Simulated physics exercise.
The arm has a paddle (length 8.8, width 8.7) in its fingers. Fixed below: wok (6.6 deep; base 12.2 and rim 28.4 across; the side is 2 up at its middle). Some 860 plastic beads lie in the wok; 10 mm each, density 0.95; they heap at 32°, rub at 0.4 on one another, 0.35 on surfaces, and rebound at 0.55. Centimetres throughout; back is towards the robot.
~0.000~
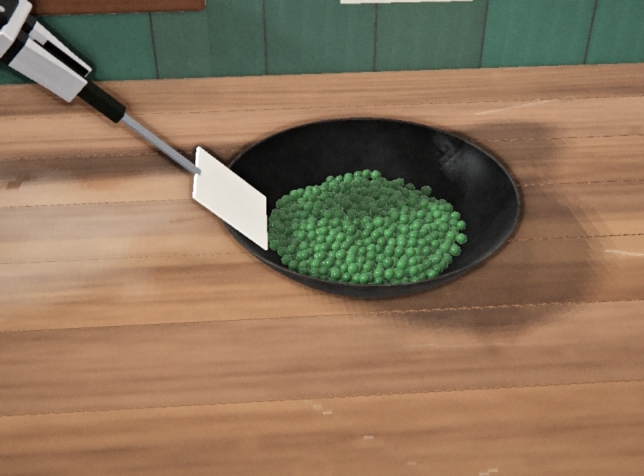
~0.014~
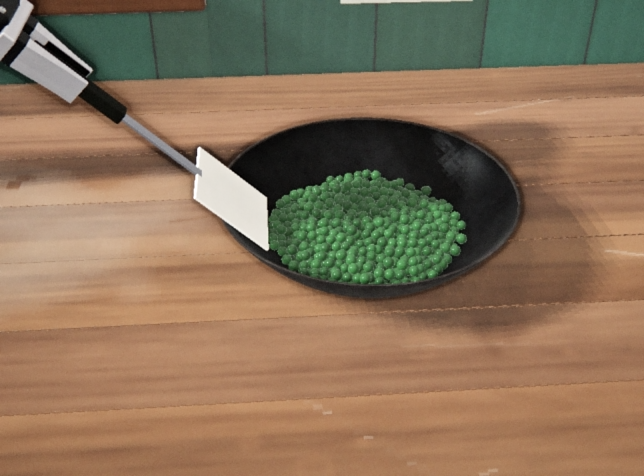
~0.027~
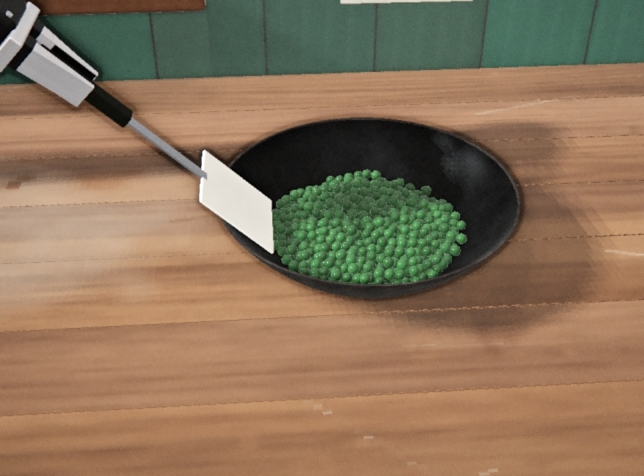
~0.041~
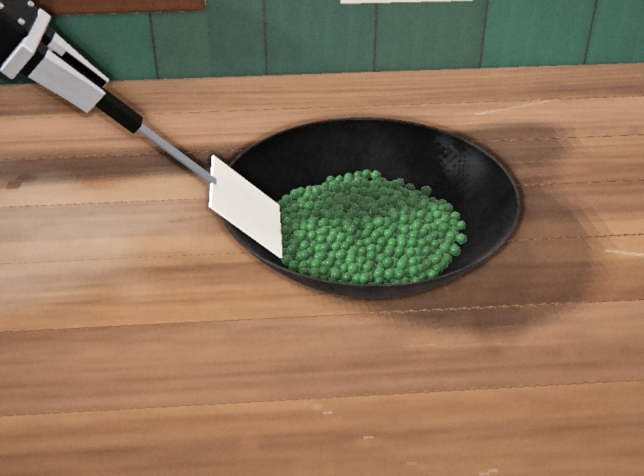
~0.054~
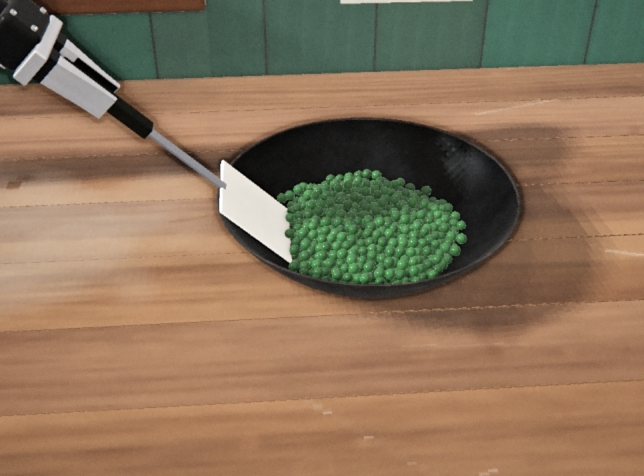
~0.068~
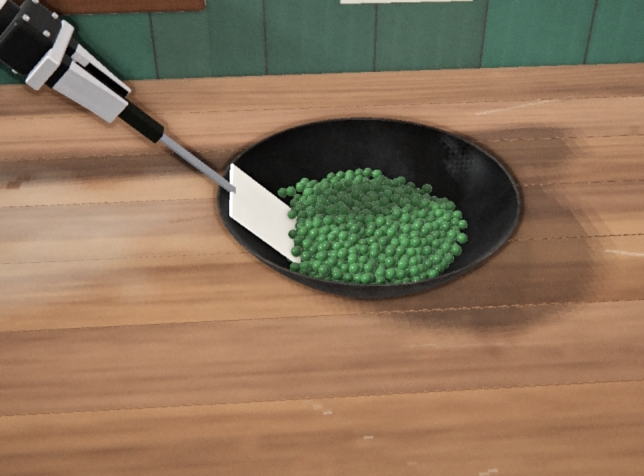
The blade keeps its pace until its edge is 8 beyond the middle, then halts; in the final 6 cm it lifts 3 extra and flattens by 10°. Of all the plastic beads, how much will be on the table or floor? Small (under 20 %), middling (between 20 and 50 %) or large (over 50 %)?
On the table or floor the share is small, under 20 %.
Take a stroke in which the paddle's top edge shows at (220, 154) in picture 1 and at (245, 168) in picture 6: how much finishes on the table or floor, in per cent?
About 0 per cent.
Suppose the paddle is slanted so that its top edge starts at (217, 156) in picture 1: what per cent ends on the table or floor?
About 10 per cent.
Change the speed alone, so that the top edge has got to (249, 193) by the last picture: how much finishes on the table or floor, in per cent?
About 25 per cent.
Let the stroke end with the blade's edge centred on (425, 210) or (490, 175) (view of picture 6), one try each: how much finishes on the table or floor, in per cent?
Some 0 and 30 per cent.
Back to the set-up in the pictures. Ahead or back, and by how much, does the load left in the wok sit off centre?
About 4.0 cm ahead.
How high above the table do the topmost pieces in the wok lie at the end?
About 7.0 cm.
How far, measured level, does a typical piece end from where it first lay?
About 4 cm.
After 0.15 s, sloping 45°, highest piece 6 above the table; 855 in the wok.
After 0.23 s, sloping 42°, highest piece 6 above the table; 855 in the wok.
After 0.48 s, sloping 35°, highest piece 8 above the table; 799 in the wok, 36 on the table or floor, 20 on the blade or in flight.
After 1.53 s, sloping 35°, highest piece 6 above the table; 797 in the wok, 58 on the table or floor.
At rest, 797 in the wok, 58 on the table or floor. That is 7 % on the table or floor.
